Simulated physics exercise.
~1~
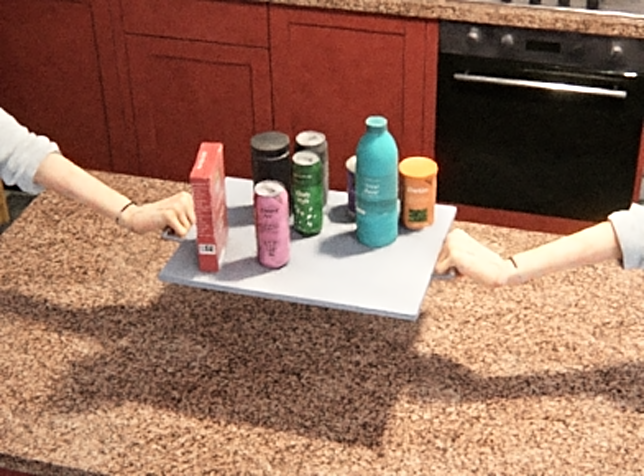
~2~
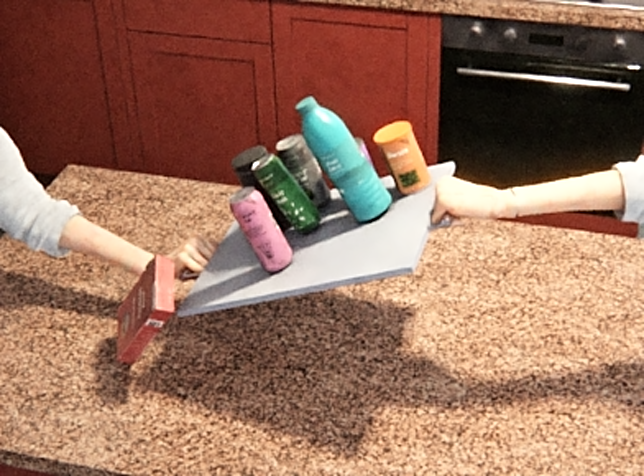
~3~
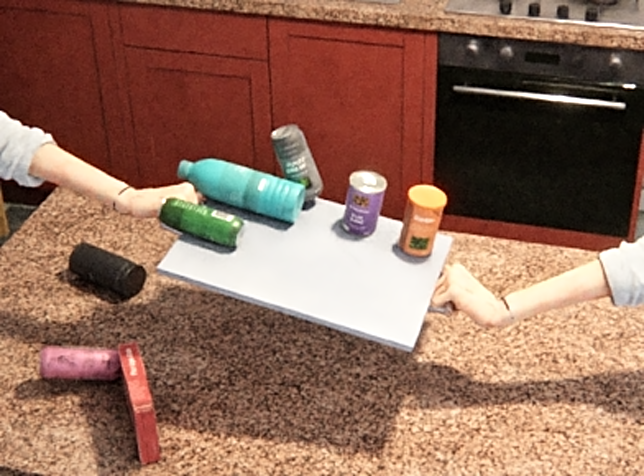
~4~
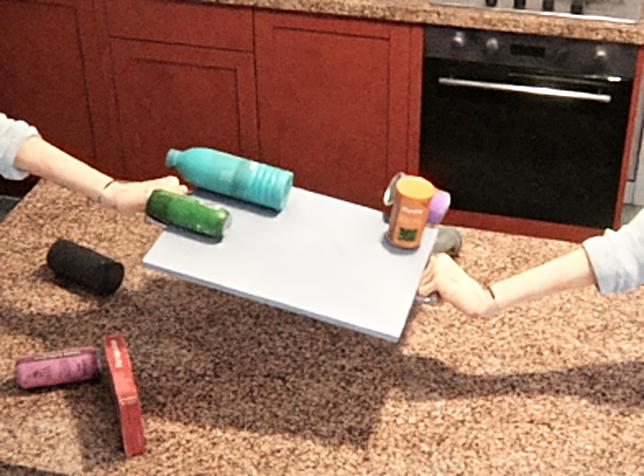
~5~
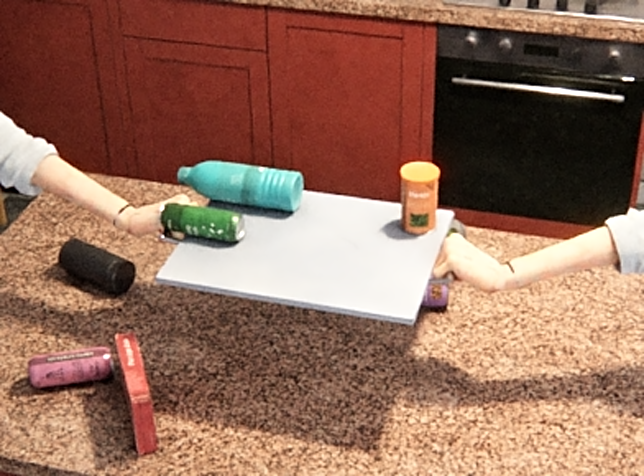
Two hands tilting a rimless tray left, then right, then level, spilling five items and leaving only the orange tin upright.
